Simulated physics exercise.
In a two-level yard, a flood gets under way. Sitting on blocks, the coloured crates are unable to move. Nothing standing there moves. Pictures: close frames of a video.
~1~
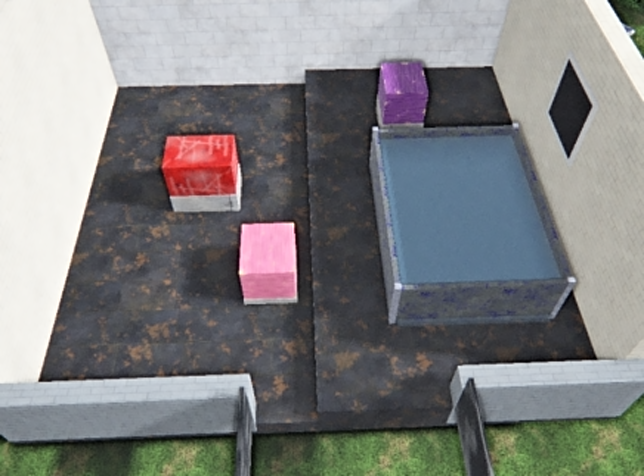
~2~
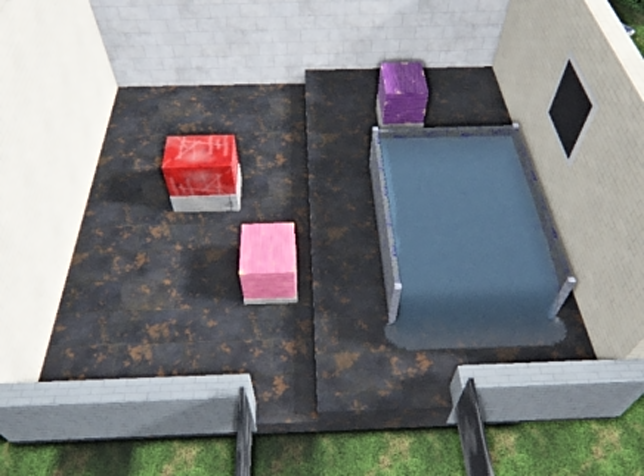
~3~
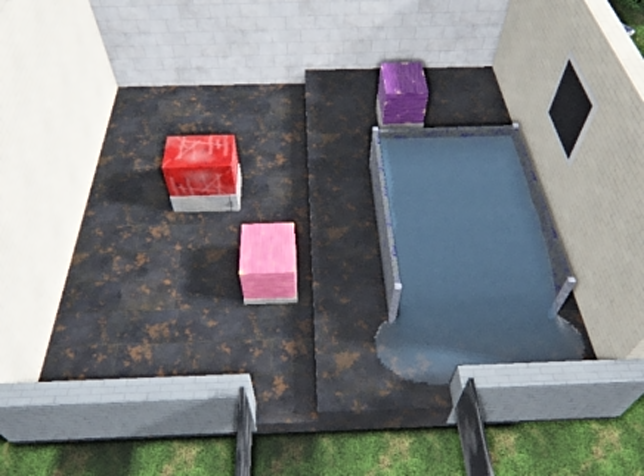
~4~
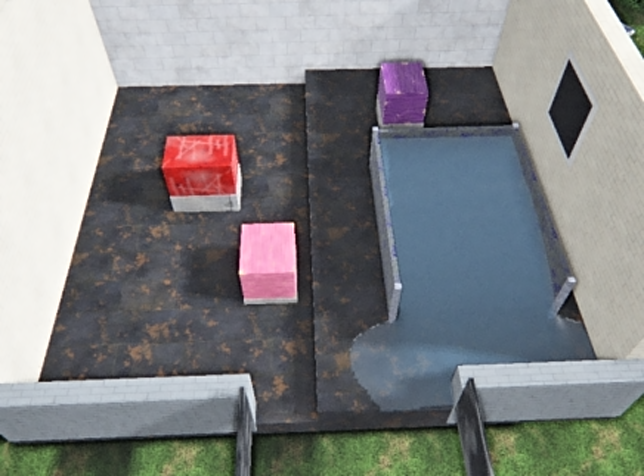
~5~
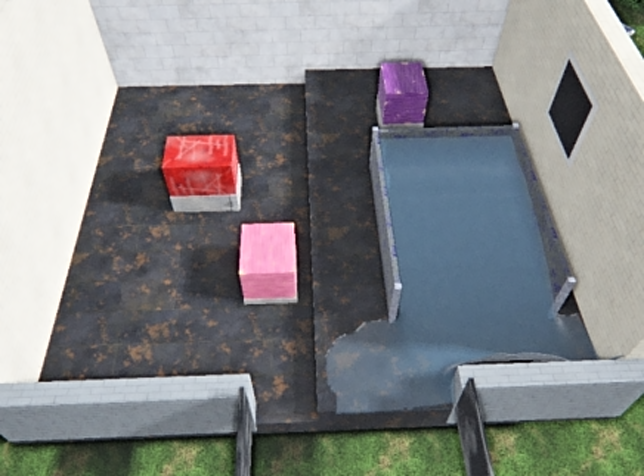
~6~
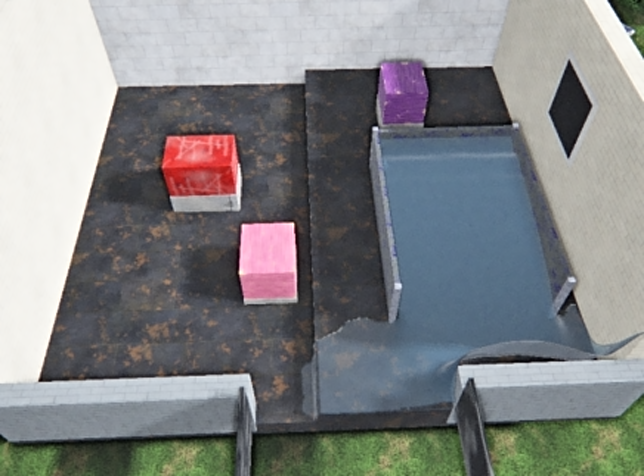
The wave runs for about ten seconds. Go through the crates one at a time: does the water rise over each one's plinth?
One at a time: The pink crate - water stays below; the purple crate - water stays below; the red crate - water stays below.
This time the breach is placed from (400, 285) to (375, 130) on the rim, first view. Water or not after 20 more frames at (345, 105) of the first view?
Outcome: Untouched.
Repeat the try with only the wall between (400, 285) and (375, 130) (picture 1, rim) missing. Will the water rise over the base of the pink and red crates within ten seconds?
I expect pink goes wet while red goes wet.
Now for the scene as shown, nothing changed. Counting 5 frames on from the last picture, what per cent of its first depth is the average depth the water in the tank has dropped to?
Estimate: Close to 58 %.
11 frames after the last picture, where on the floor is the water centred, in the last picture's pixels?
Point: (473, 280).
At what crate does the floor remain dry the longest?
Should be the red one.
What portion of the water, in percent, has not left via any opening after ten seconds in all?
My figure: Some 54 per cent.
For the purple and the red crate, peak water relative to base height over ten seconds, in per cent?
I'd say 20 per cent for the first one and 20 per cent for the second.
A moment on, water covers 10 % of the floor; the pink crate not reached, the purple crate not reached, the red crate not reached.
Next, water covers 20 % of the floor; the pink crate not reached, the purple crate not reached, the red crate not reached.
Then, water covers 40 % of the floor; the pink crate water round its plinth, the purple crate not reached, the red crate not reached.
Later, water covers 70 % of the floor; the pink crate water round its plinth, the purple crate water round its plinth, the red crate water round its plinth.
In the end, water covers 90 % of the floor; the pink crate stayed above the water, the purple crate stayed above the water, the red crate stayed above the water.
